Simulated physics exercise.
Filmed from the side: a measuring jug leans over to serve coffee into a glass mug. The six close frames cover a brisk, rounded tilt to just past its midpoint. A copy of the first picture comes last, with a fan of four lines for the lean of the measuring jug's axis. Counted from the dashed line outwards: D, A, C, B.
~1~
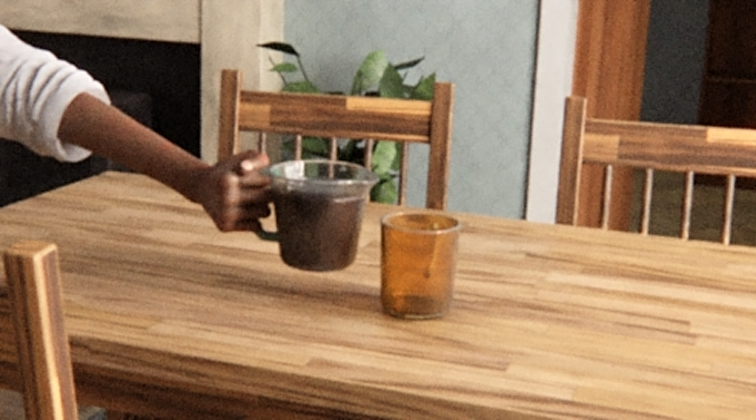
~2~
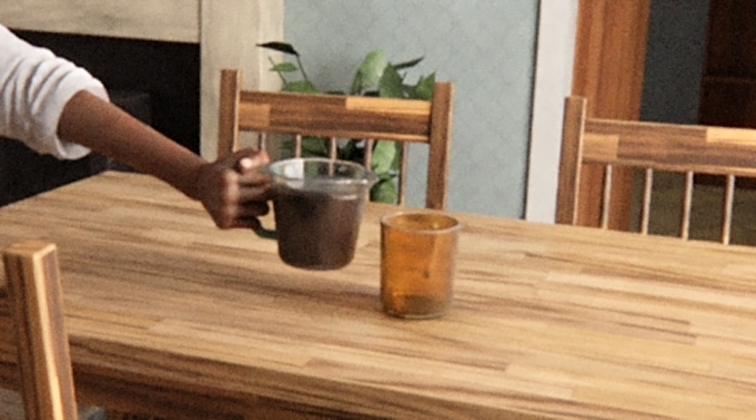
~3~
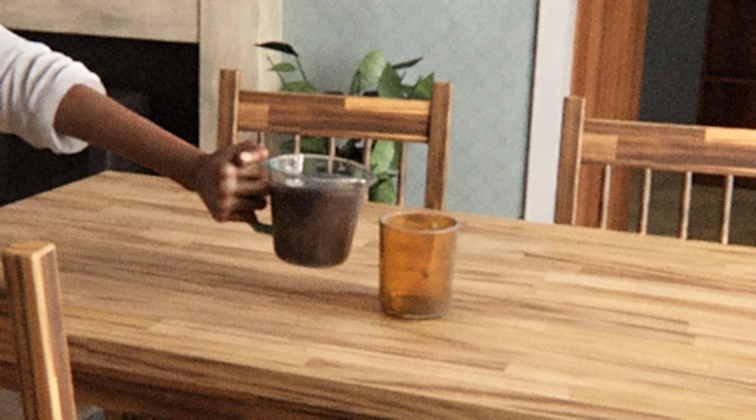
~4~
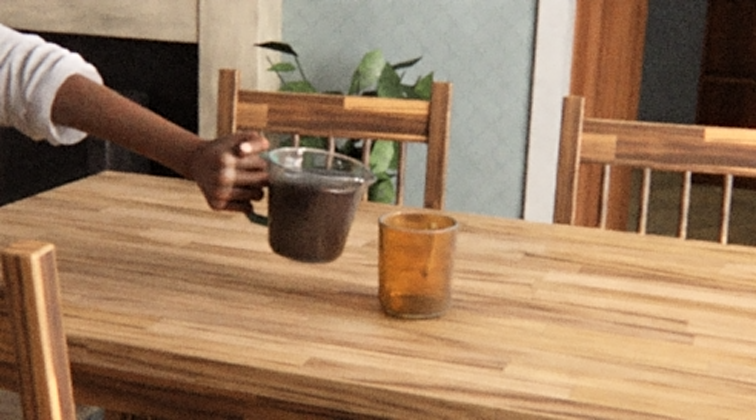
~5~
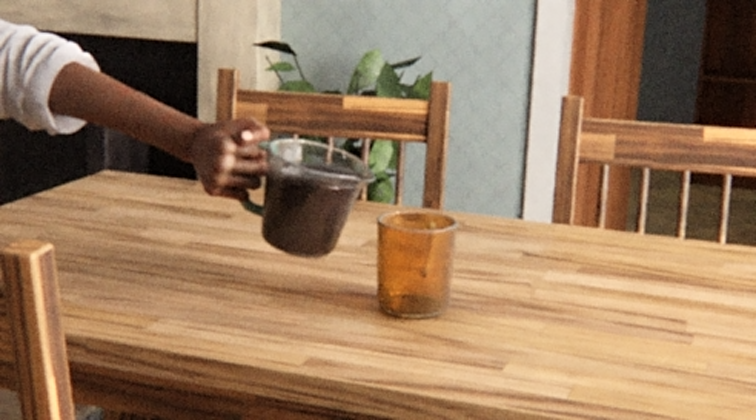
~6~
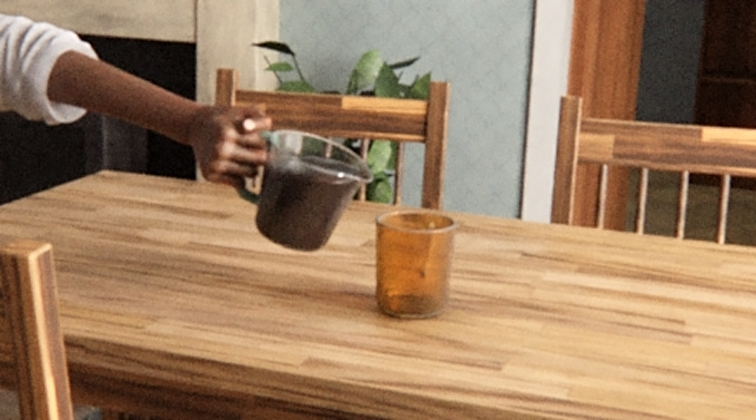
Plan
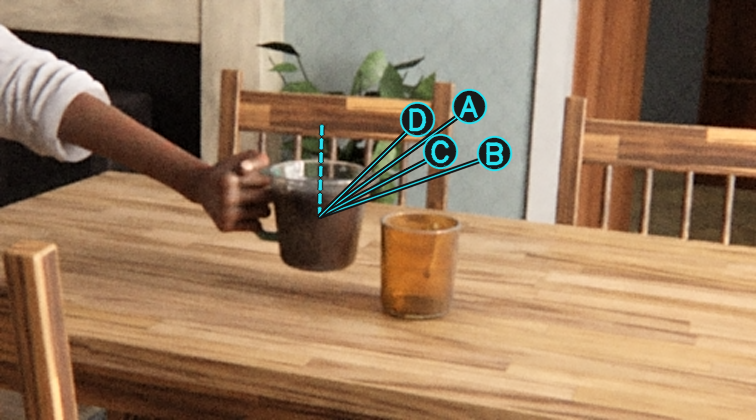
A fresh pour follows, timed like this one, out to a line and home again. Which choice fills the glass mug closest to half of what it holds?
A works best here.
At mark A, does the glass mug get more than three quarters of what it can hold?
No, it does not.
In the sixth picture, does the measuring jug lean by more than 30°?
No.
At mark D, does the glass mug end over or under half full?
Under half.
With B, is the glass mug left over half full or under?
Over half.
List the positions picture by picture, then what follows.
Upright, lip at (376, 180); rim of the glass mug round (420, 221); nothing has left yet.
Upright, lip at (375, 180); nothing has left yet.
Tipped about 4°, lip at (374, 180); nothing has left yet.
Tipped about 8°, lip at (373, 180); nothing has left yet.
Tipped about 13°, lip at (372, 179); nothing has left yet.
Tipped about 18°, lip at (370, 179); nothing has left yet.
On the marked copy, A at (456, 117); B at (479, 160); C at (426, 160); D at (406, 132).
If A is chosen, the glass mug ends with about 48 % of what it can hold.
If B is chosen, the glass mug ends with about 83 % of what it can hold.
If C is chosen, the glass mug ends with about 65 % of what it can hold.
If D is chosen, the glass mug ends with about 34 % of what it can hold.
